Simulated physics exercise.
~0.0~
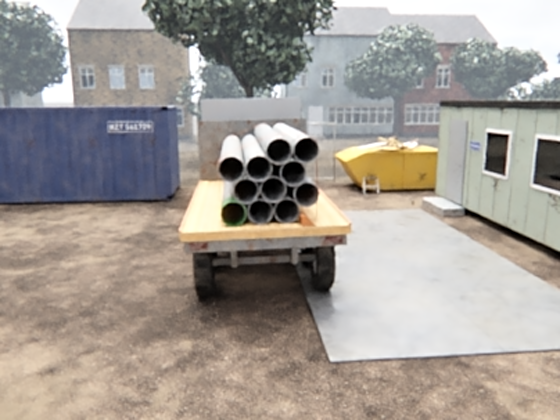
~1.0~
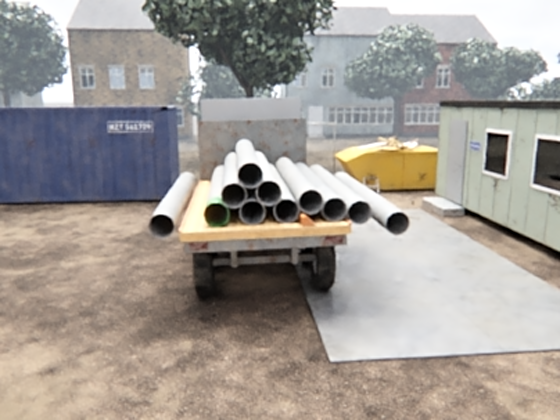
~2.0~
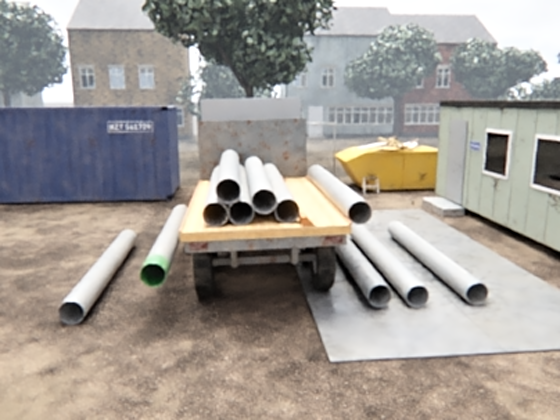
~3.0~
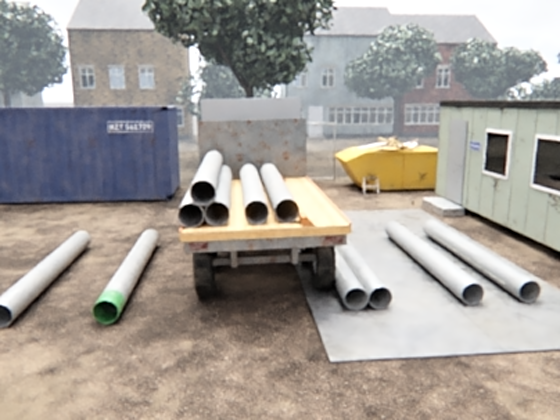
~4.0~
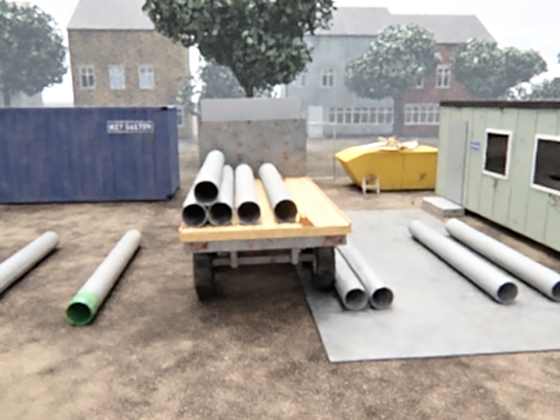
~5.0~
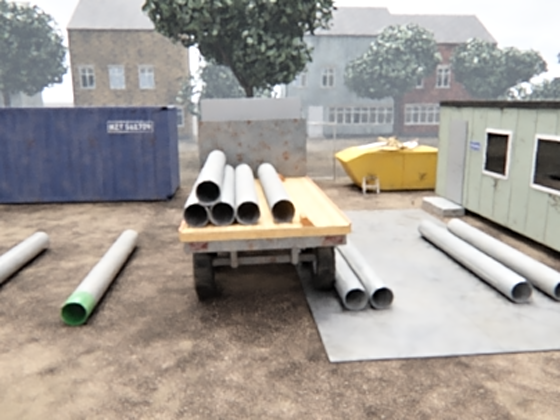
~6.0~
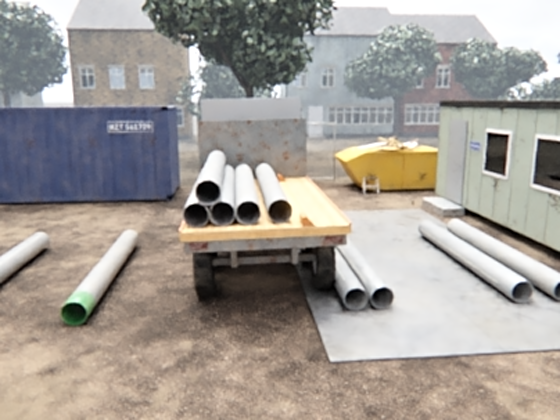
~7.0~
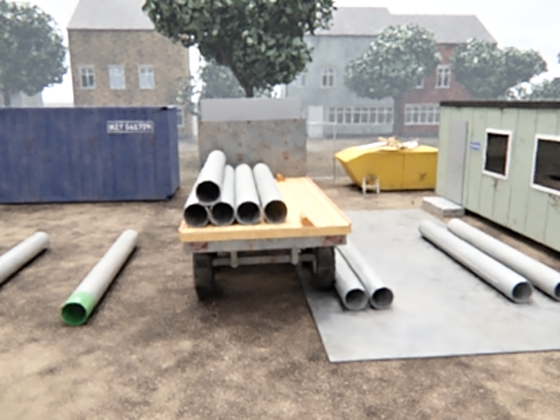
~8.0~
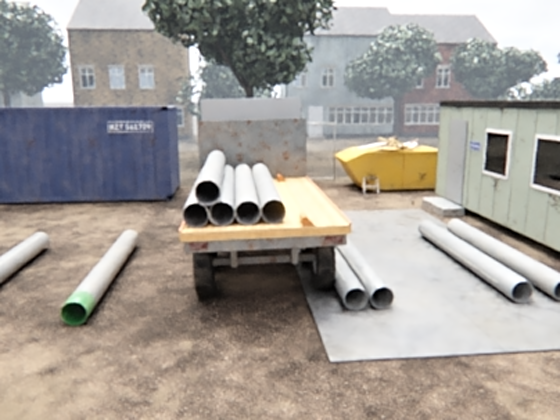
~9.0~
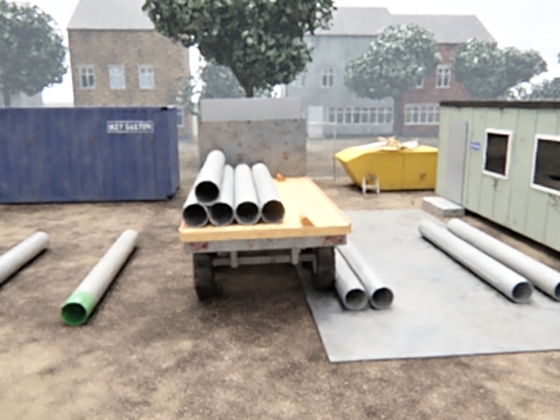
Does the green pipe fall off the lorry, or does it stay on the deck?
The green pipe falls off the left side of the lorry and ends up lying on the ground.
